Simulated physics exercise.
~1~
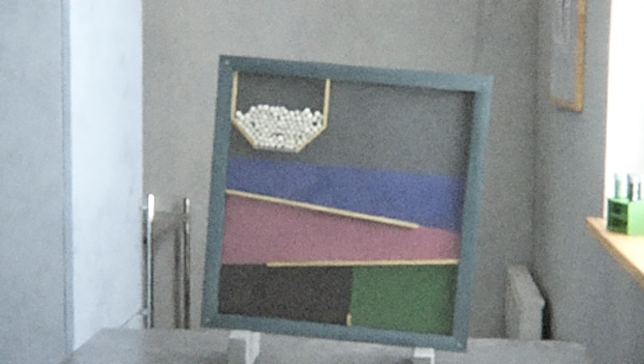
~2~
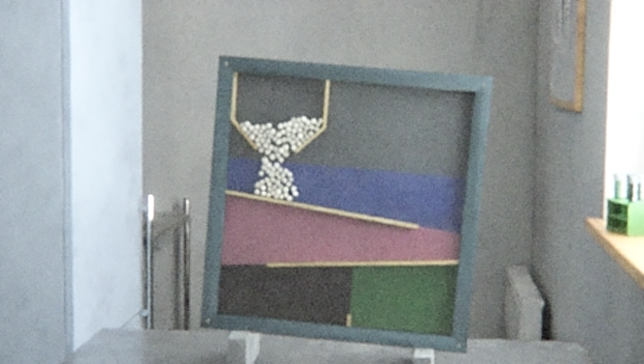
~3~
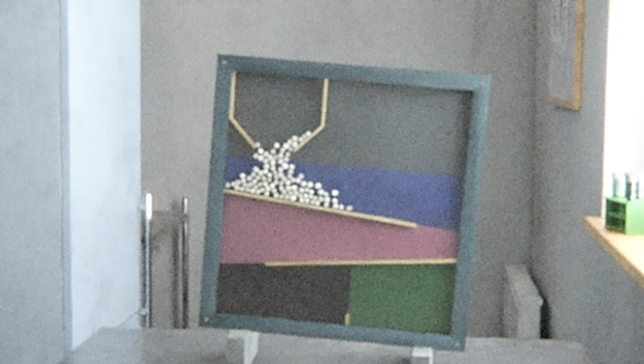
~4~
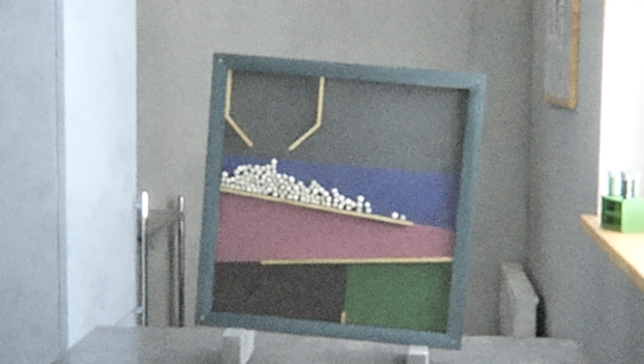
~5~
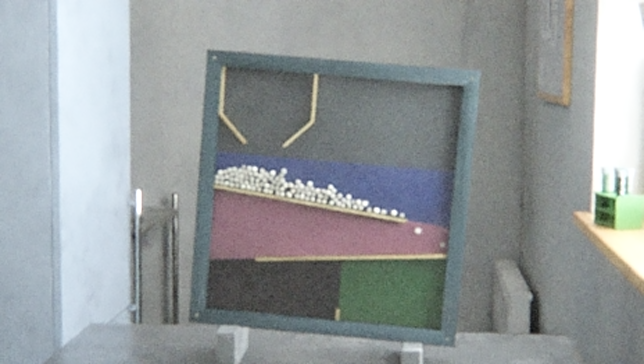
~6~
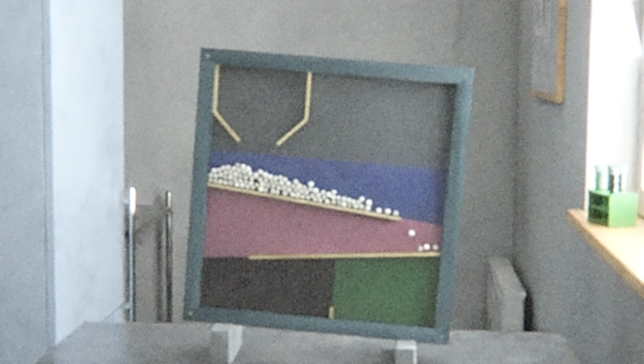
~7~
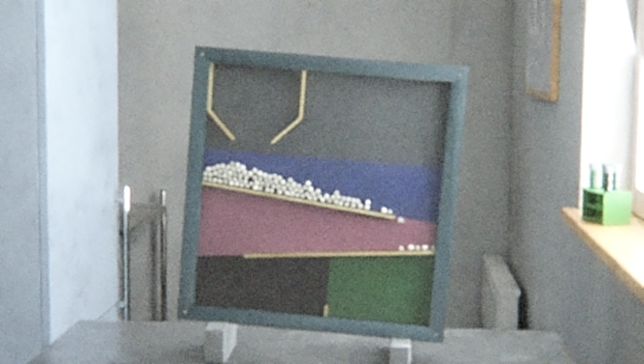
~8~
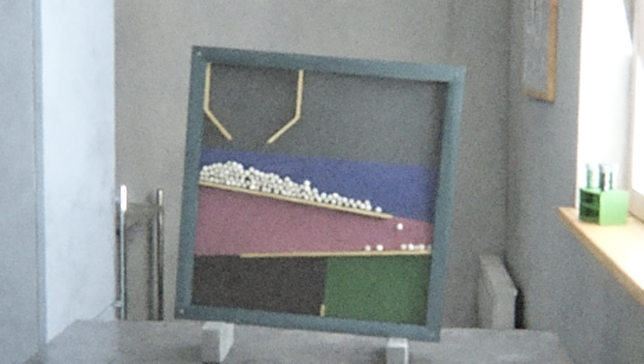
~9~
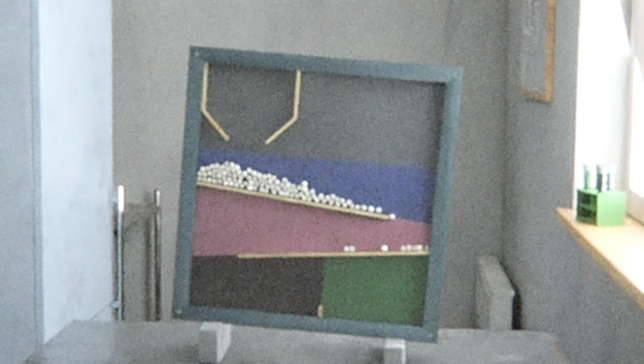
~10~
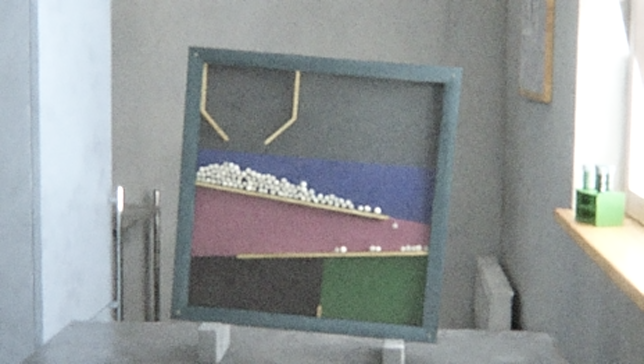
The clip shows small white beads dropping from a hopper in a framed, upright case onto a sloping ledge, where they spread rightward. Most stay piled against the blue section, while a few fall off the ledge's lower end and scatter along the pink section's bottom ledge.
